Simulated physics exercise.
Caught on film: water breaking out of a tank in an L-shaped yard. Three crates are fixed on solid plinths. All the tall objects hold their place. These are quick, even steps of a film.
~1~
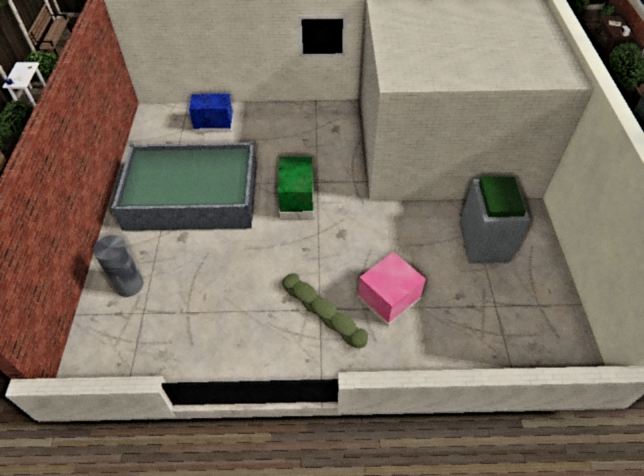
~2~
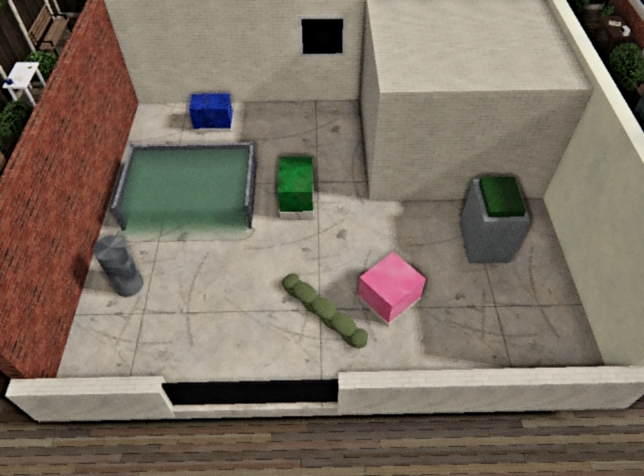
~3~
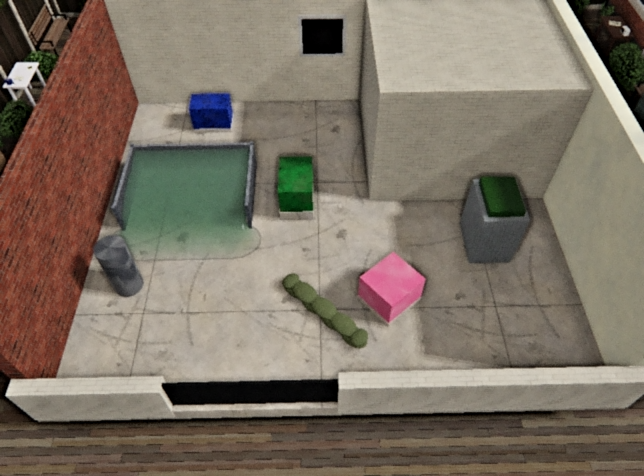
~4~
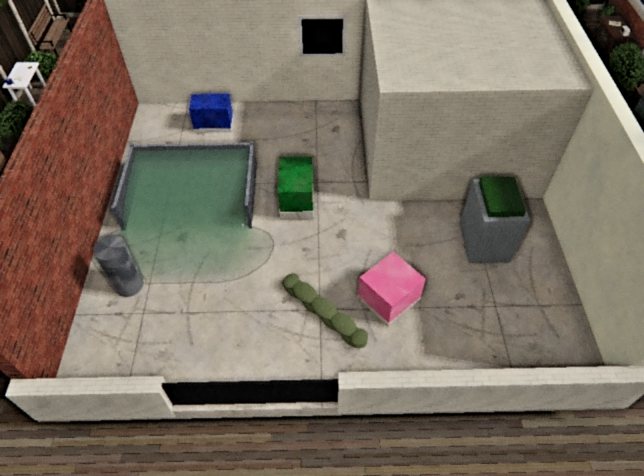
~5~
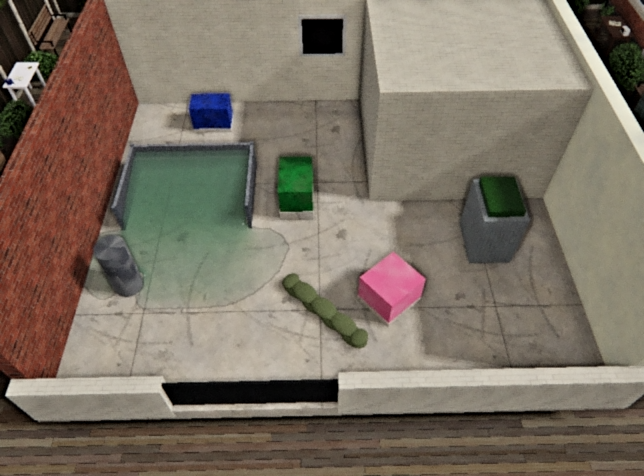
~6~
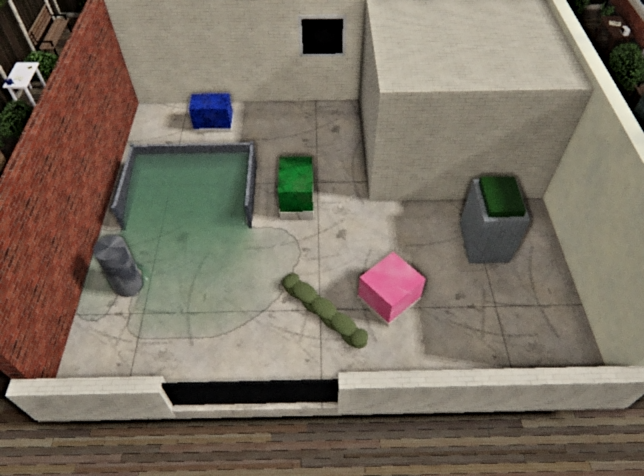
Water poured out of the open front side of a gray tank in a walled yard, spreading over the pale paving, around a gray cylinder and out to the end of a lumpy green object.
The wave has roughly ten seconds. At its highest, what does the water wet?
One by one: The pink crate keeps dry; the blue crate keeps dry; the green crate keeps dry.
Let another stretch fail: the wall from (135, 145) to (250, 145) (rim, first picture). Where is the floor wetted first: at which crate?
That is the blue crate.
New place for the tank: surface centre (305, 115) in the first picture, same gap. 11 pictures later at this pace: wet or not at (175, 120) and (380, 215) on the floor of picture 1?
In that order: Clear, under water.
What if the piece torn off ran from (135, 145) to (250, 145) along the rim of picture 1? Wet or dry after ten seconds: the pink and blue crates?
My reading: Pink is soaked, blue gets wet.
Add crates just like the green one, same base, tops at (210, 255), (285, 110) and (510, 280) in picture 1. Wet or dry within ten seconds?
As listed: Gets wet, escapes it, remains dry.
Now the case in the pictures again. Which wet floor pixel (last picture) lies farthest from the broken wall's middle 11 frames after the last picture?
Near (380, 391).
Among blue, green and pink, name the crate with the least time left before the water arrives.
First comes the crate marked pink.
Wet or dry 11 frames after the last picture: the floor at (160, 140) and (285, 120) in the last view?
In turn: Not flooded, not flooded.
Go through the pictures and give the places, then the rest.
In the first picture, the water tank at (187, 177) is whole and still.
In the second picture, water pours out at (185, 220) and has run to (122, 235).
In the third picture, the front is at a hidden place, out from the gap at (186, 222).
In the fourth picture, water pours out at (186, 222) and has run to (263, 257).
In the fifth picture, water pours out at (186, 223) and has run to (87, 280).
In the sixth picture, water pours out at (186, 223) and has run to (227, 328).
A moment on, water covers 25 % of the floor; the pink crate not reached, the blue crate not reached, the green crate not reached.
Next, water covers 30 % of the floor; the pink crate water round its plinth, the blue crate not reached, the green crate not reached.
Then, water covers 45 % of the floor; the pink crate water round its plinth, the blue crate not reached, the green crate not reached.
Later, water covers 65 % of the floor; the pink crate water round its plinth, the blue crate water round its plinth, the green crate water round its plinth.
In the end, water covers 80 % of the floor; the pink crate stayed above the water, the blue crate stayed above the water, the green crate stayed above the water.
